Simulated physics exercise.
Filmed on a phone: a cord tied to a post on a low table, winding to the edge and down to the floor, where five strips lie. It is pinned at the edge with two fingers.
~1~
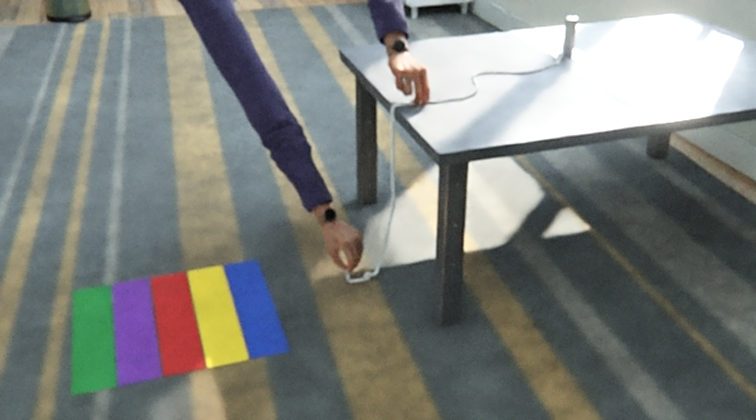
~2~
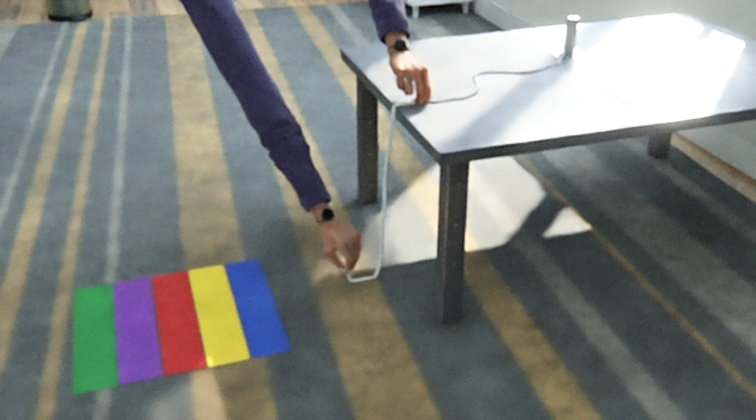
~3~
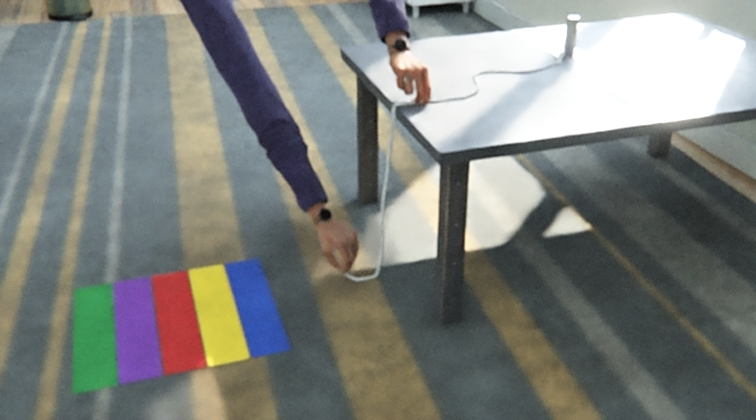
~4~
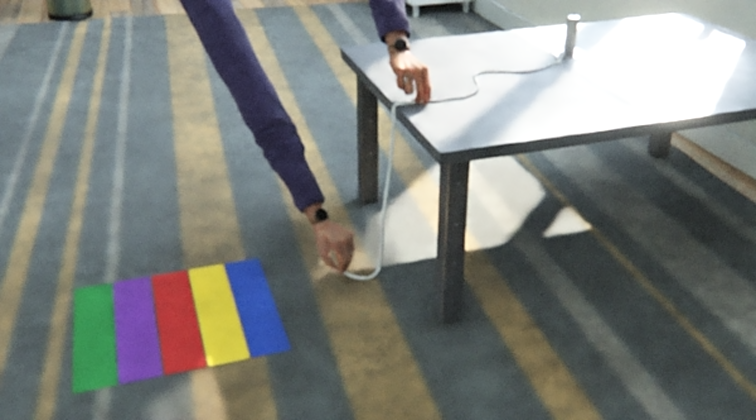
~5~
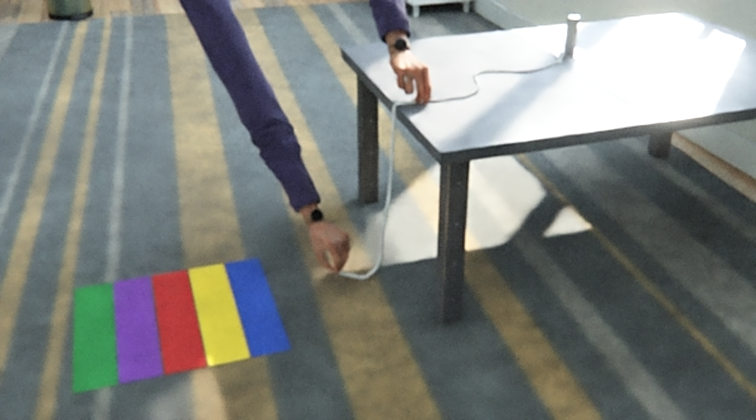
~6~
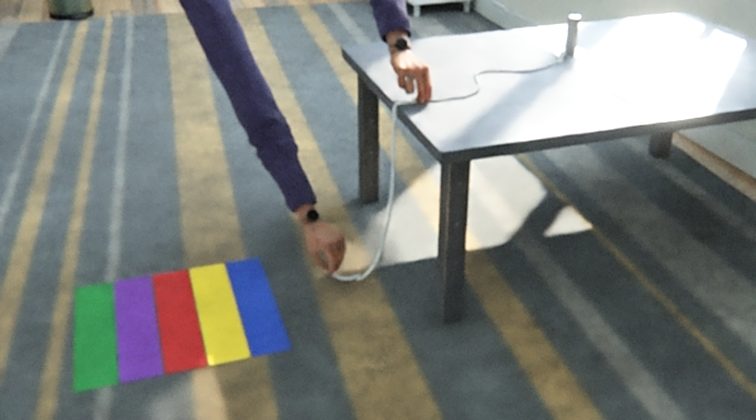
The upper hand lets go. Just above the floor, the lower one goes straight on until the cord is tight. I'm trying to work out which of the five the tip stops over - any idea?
I would say the red one.
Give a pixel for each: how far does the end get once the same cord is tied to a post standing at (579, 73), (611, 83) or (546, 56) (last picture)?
Roughly (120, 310), (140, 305) and (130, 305), try by try.
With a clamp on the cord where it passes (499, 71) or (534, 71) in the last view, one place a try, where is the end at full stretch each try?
(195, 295) and (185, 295).
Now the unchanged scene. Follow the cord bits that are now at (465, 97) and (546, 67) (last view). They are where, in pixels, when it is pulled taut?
They finish close to (404, 92) and close to (521, 63).
Early on, end near (244, 287); over blue.
Midway, end near (196, 295); over yellow.
At the end of the slack, end near (168, 300); over red. The end stops over the red strip.
